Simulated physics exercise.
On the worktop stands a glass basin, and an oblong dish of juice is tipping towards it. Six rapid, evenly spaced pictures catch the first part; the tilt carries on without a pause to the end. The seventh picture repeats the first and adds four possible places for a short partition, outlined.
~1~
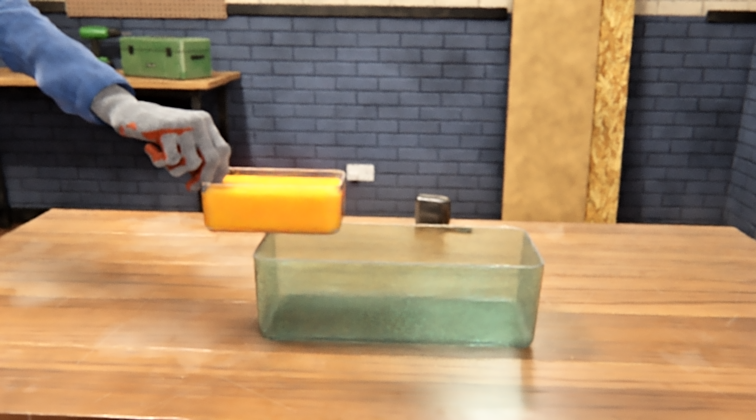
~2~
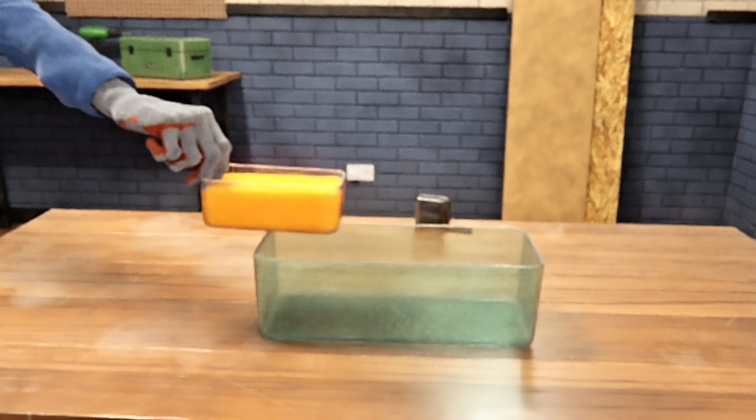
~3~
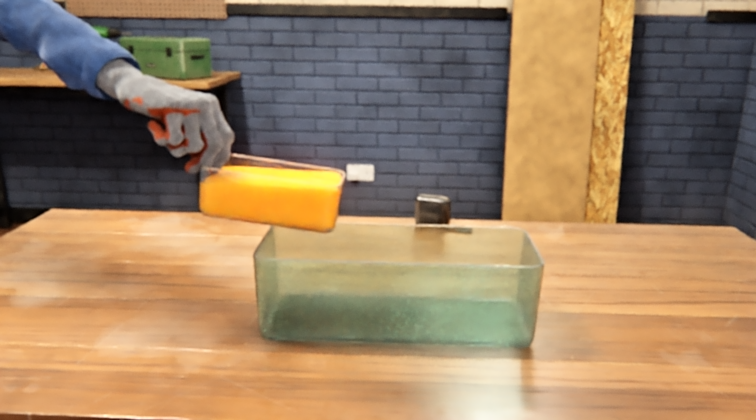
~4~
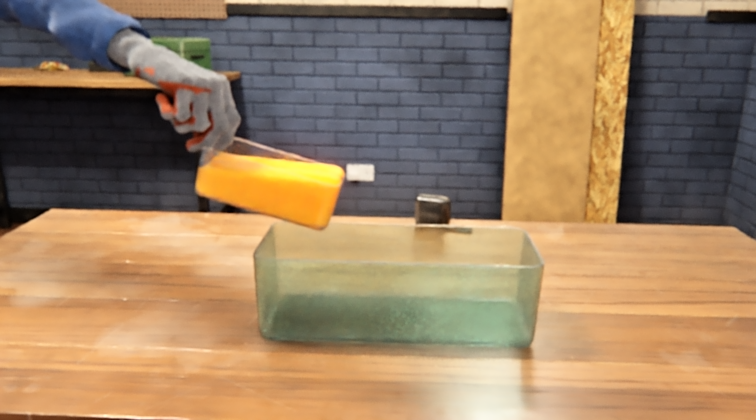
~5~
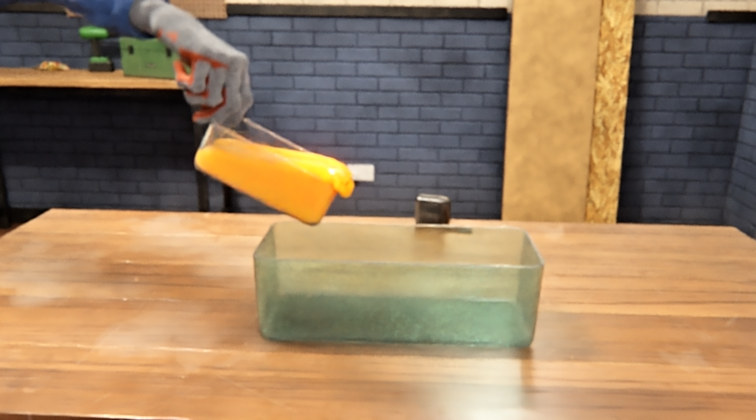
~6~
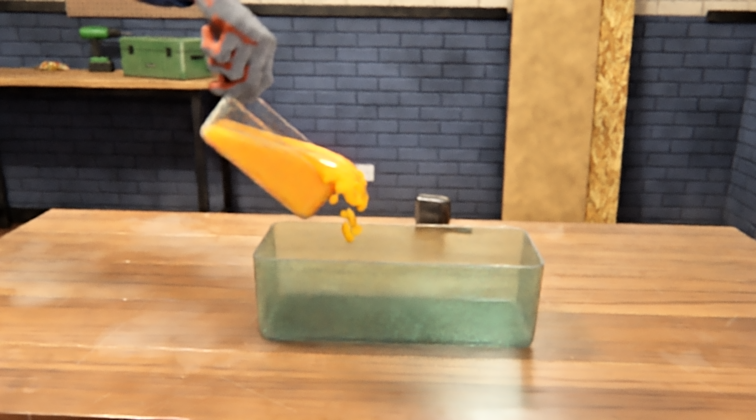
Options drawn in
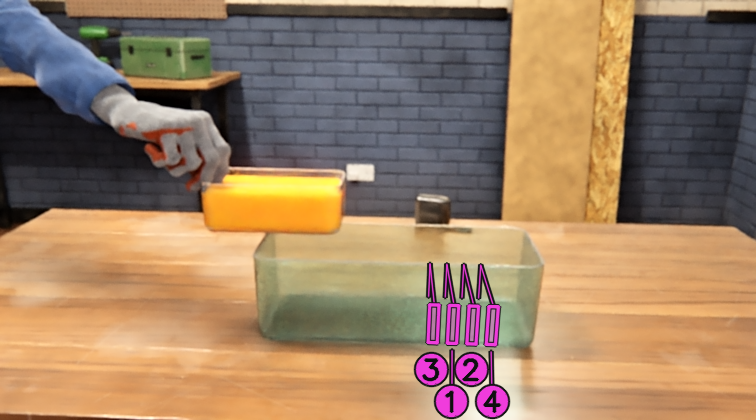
In a workshop with a blue brick wall, a fixed, level view looks across a wooden worktop. A clear glass basin with a greenish tint stands in the middle, a small dark object behind it, while a grey-gloved hand at upper left holds an oblong dish of orange juice. The hand rises, tilting the dish rightward until juice bulges over its lip and drops in thick blobs above the basin.
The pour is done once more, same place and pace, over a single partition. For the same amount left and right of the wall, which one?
Go for 3.
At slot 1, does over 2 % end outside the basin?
Yes.
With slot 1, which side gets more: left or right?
The left side.
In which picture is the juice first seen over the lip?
In picture 4.
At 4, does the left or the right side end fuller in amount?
More ends on the left.
In magenta, 1 at (452, 350); 2 at (471, 350); 3 at (432, 349); 4 at (491, 351).
For slot 1, about 77 % ends left of the wall and 16 % right of it; 7 % is lost outside.
For slot 2, about 89 % ends left of the wall and 5 % right of it; 7 % is lost outside.
For slot 3, about 46 % ends left of the wall and 49 % right of it; 5 % is lost outside.
For slot 4, about 90 % ends left of the wall and 4 % right of it; 5 % is lost outside.
